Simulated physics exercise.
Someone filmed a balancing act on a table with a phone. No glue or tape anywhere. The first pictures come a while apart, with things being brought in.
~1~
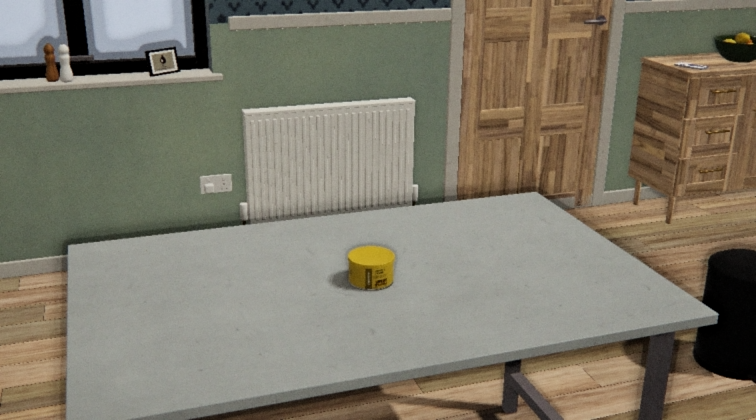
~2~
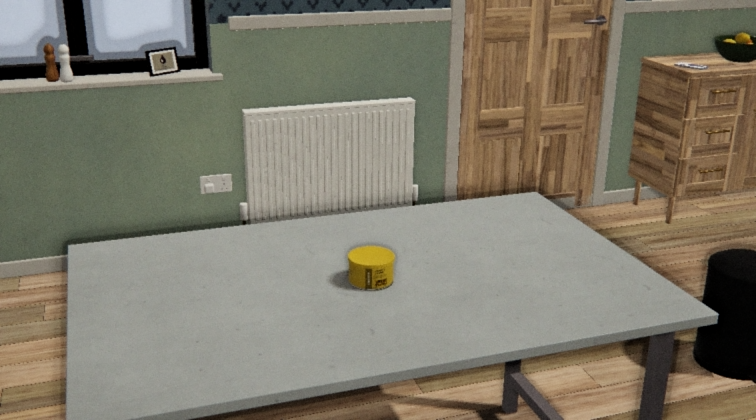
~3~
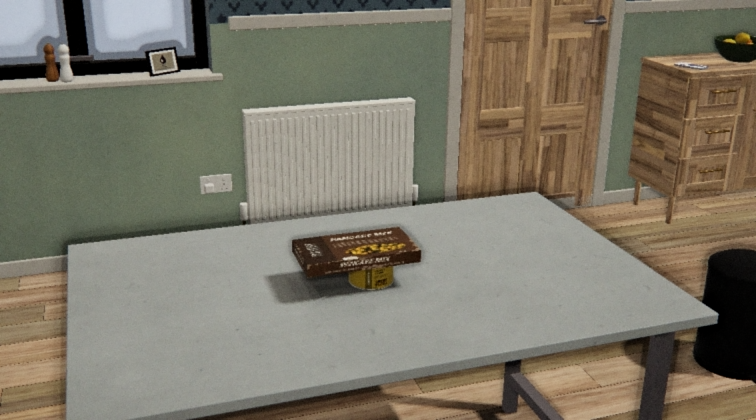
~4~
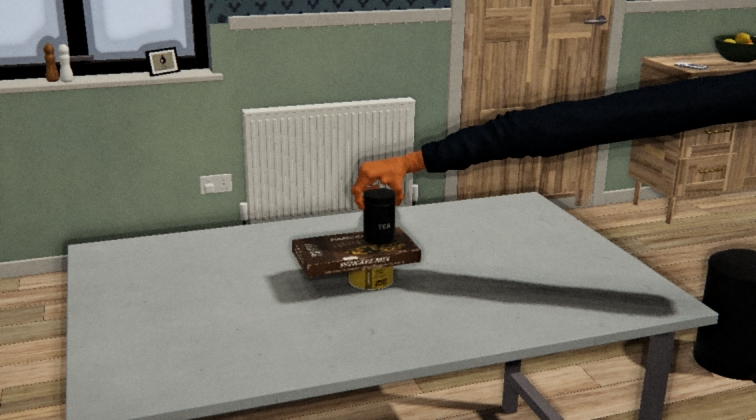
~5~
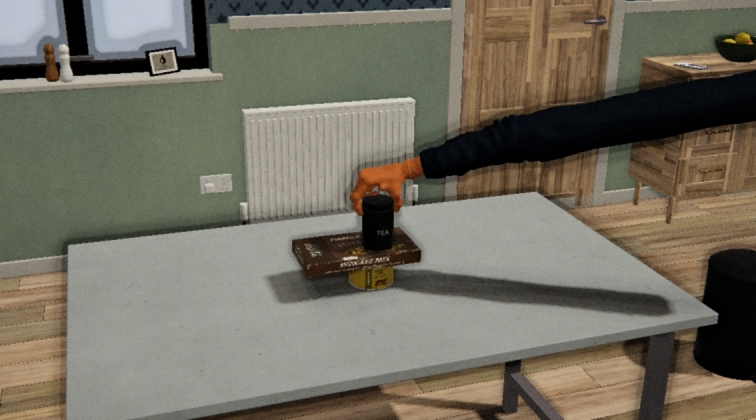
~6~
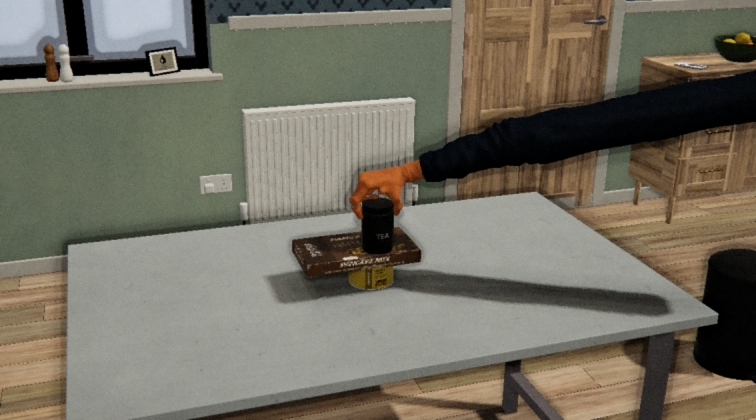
An arm in a dark sleeve, its hand orange, reaches in from the right over a grey table in a green-walled room, seen from slightly above by a still camera. A yellow tub sits alone mid-table, before a white radiator and wooden door, then a brown packet appears lying across its top. The hand lowers a black jar slightly onto the packet and keeps hold of it.
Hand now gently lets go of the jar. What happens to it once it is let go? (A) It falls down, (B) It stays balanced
It stays balanced.
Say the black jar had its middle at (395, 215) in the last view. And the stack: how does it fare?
After that, it remains intact.
Then, 0.70 s later than the last frame, all is still.
Then, 1.70 s later than the last frame, black jar resting near (378, 226).
When it is over, all 3 as before. End places, in pixels of the last picture, black jar near (378, 226). The stack keeps its balance.
